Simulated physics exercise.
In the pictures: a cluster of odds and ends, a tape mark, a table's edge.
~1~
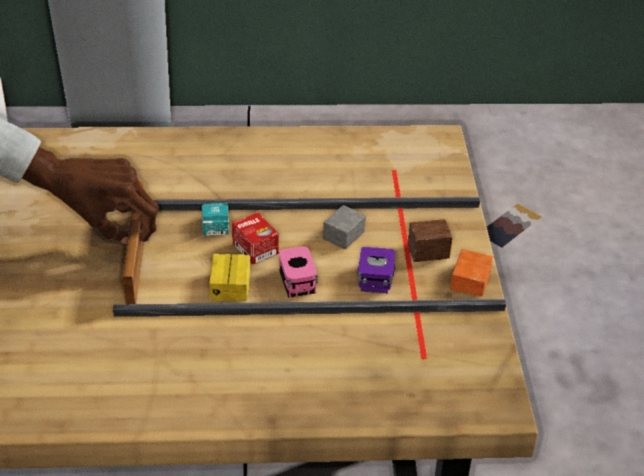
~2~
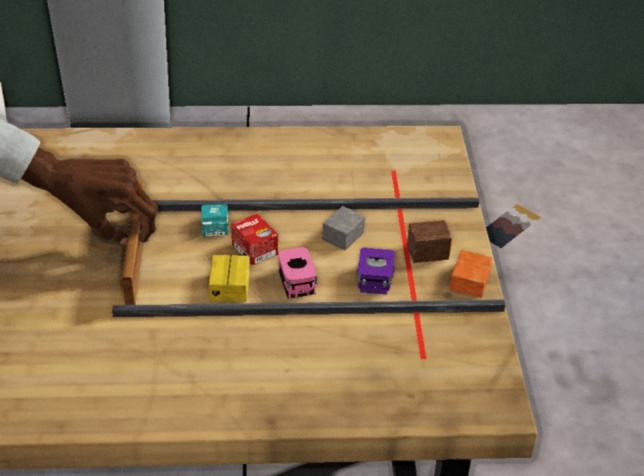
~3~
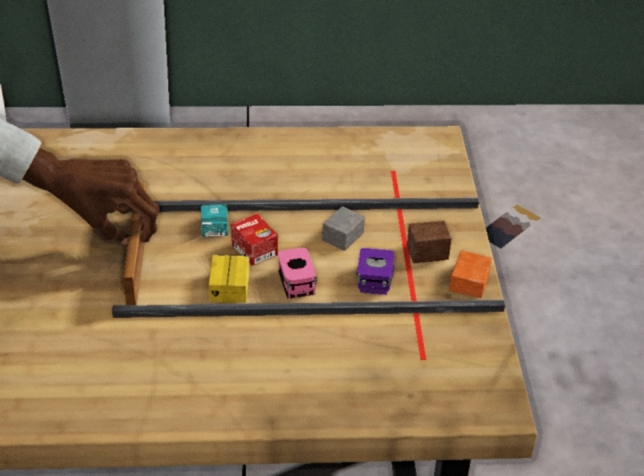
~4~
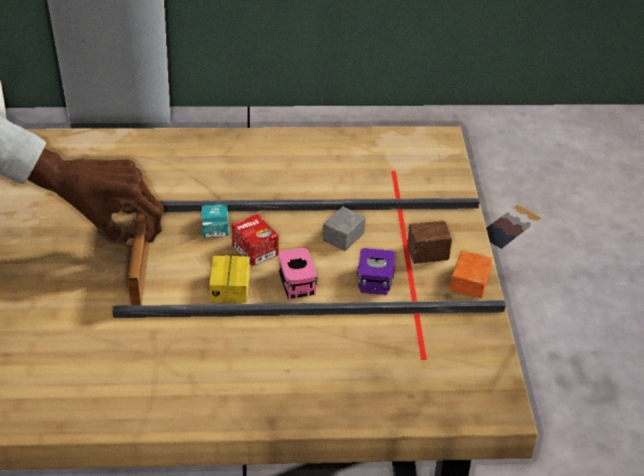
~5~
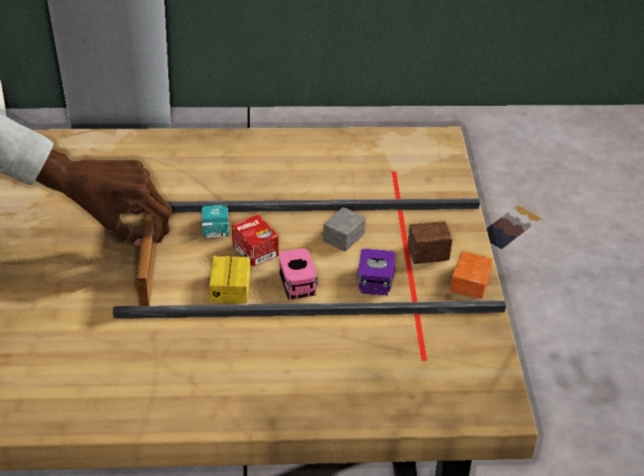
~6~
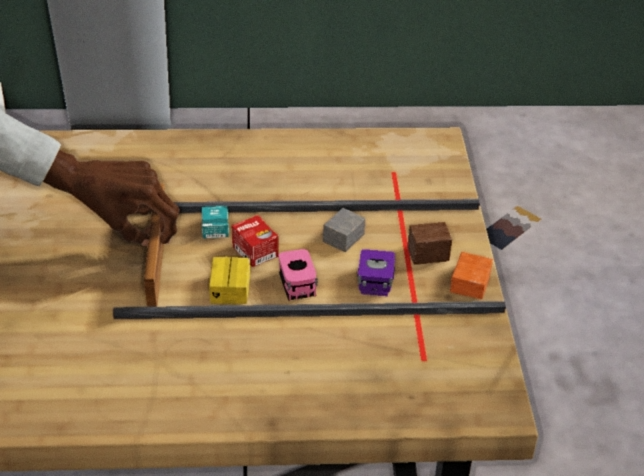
At the start, a hand holds a small wooden board upright at the left of a tabletop, between two dark rails, with colourful blocks and boxes scattered to its right around a red tape line. The hand then slides the board slowly a short way right, while the objects stay still.
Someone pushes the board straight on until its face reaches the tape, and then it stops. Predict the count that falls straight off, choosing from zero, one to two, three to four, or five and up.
I predict one or two come down off the table.
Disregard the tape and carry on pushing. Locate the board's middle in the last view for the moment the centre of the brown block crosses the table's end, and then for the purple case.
The brown block puts it at (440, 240), the purple case at (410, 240).
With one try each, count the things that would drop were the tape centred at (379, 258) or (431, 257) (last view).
Well, you'd get 0 the first time and 2 the second time.
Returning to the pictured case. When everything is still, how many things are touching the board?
Number: 3.
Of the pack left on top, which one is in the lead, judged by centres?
Result - foremost is the purple case.
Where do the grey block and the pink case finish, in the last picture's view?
Final positions - grey block around (442, 226), pink case around (463, 273).
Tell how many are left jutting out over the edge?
1 overhanging.
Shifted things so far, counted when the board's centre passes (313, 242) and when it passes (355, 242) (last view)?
6 by the first point, 7 by the second.
A little later, none off yet; orange block at rest near (472, 275); brown block at rest near (430, 243); purple case at rest near (376, 273).
Next, none off yet; orange block at rest near (472, 275); brown block at rest near (430, 243); purple case shifted about its own width near (419, 272).
When it is over, the number that fall off is one or two; down, orange block.
